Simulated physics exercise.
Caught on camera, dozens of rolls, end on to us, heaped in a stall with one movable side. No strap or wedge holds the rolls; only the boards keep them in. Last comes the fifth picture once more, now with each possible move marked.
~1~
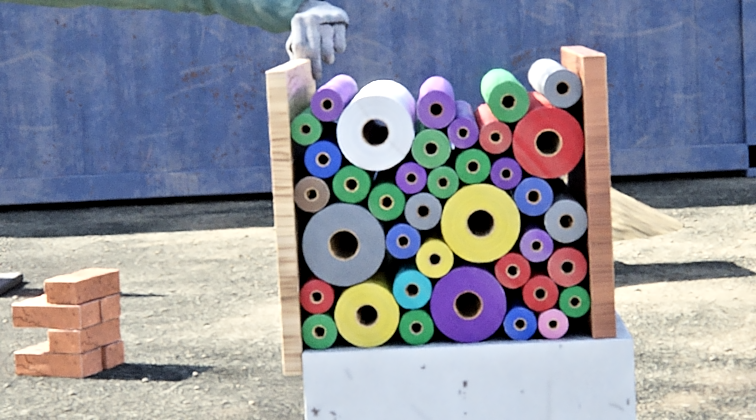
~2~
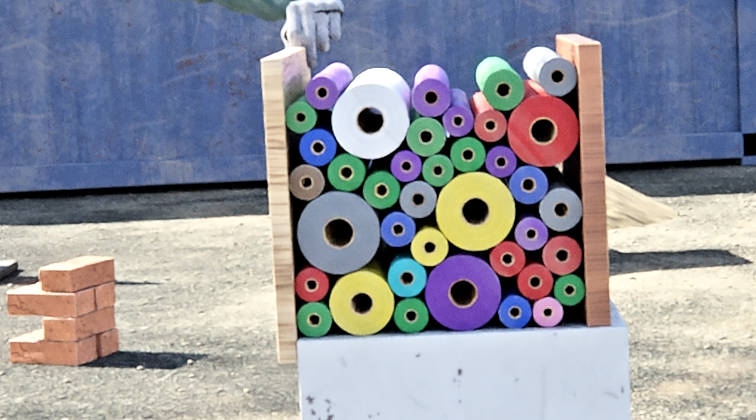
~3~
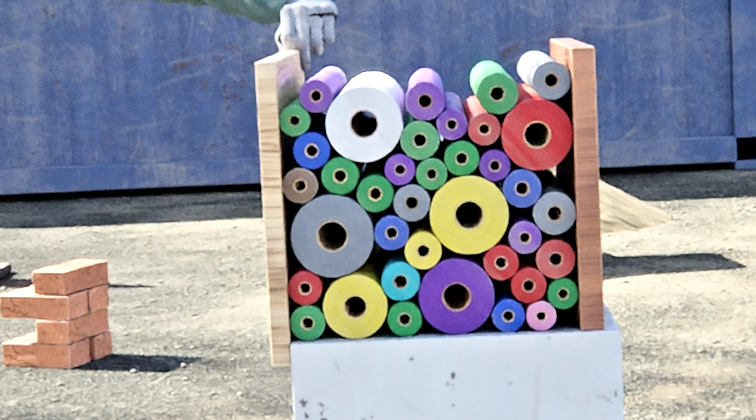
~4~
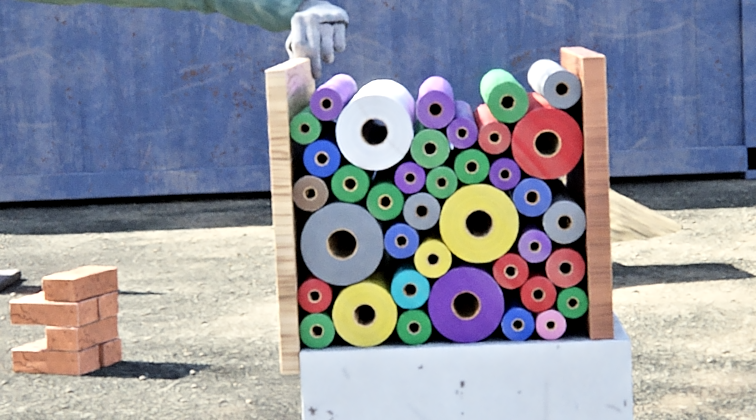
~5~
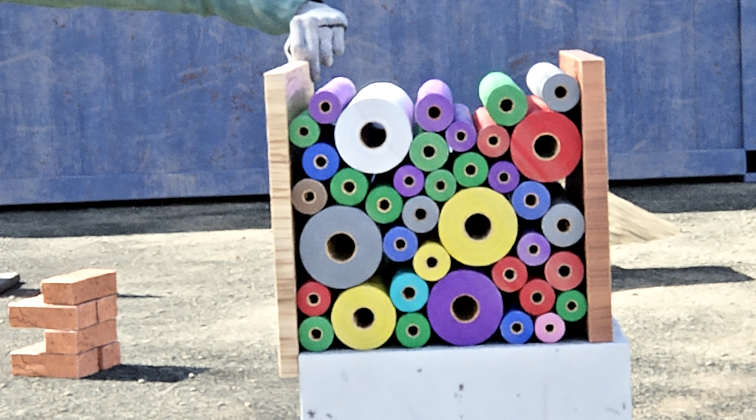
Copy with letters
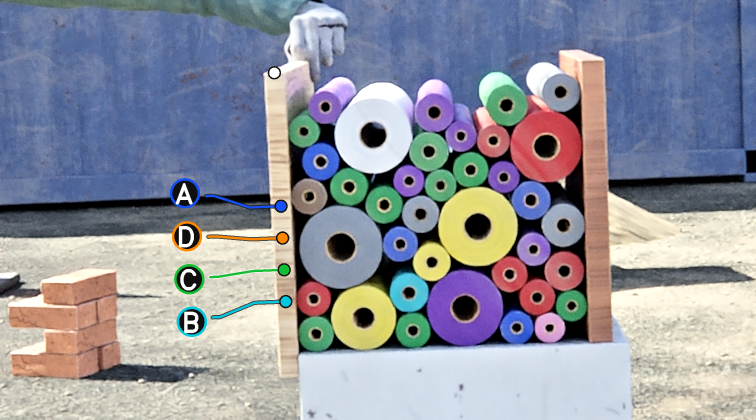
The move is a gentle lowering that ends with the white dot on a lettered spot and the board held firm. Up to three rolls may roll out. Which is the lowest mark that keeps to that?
Slide it to A.
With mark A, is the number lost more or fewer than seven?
At A, fewer than seven.
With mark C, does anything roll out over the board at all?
At C: Yes.
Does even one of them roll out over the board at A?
Yes, at A.
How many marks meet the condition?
One of the four.
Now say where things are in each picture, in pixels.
A green roll (431, 148); a purple roll (327, 105); side board (300, 202), in the first picture.
Side board (295, 190); a green roll (314, 320), in the second picture.
Nothing to place, in the third picture.
A purple roll (535, 247); a brown roll (310, 193), in the fourth picture.
A purple roll (504, 177); a green roll (429, 151); a purple roll (325, 107), in the fifth picture.
On the copy, A at (281, 206); B at (286, 301); C at (285, 270); D at (283, 238); the white dot at (275, 73).
On A. First, top of the board (288, 133).
Then, top of the board (291, 203).
Finally, top of the board (291, 205), two out over the board.
By contrast, B four out over the board; C four out over the board; D four out over the board.
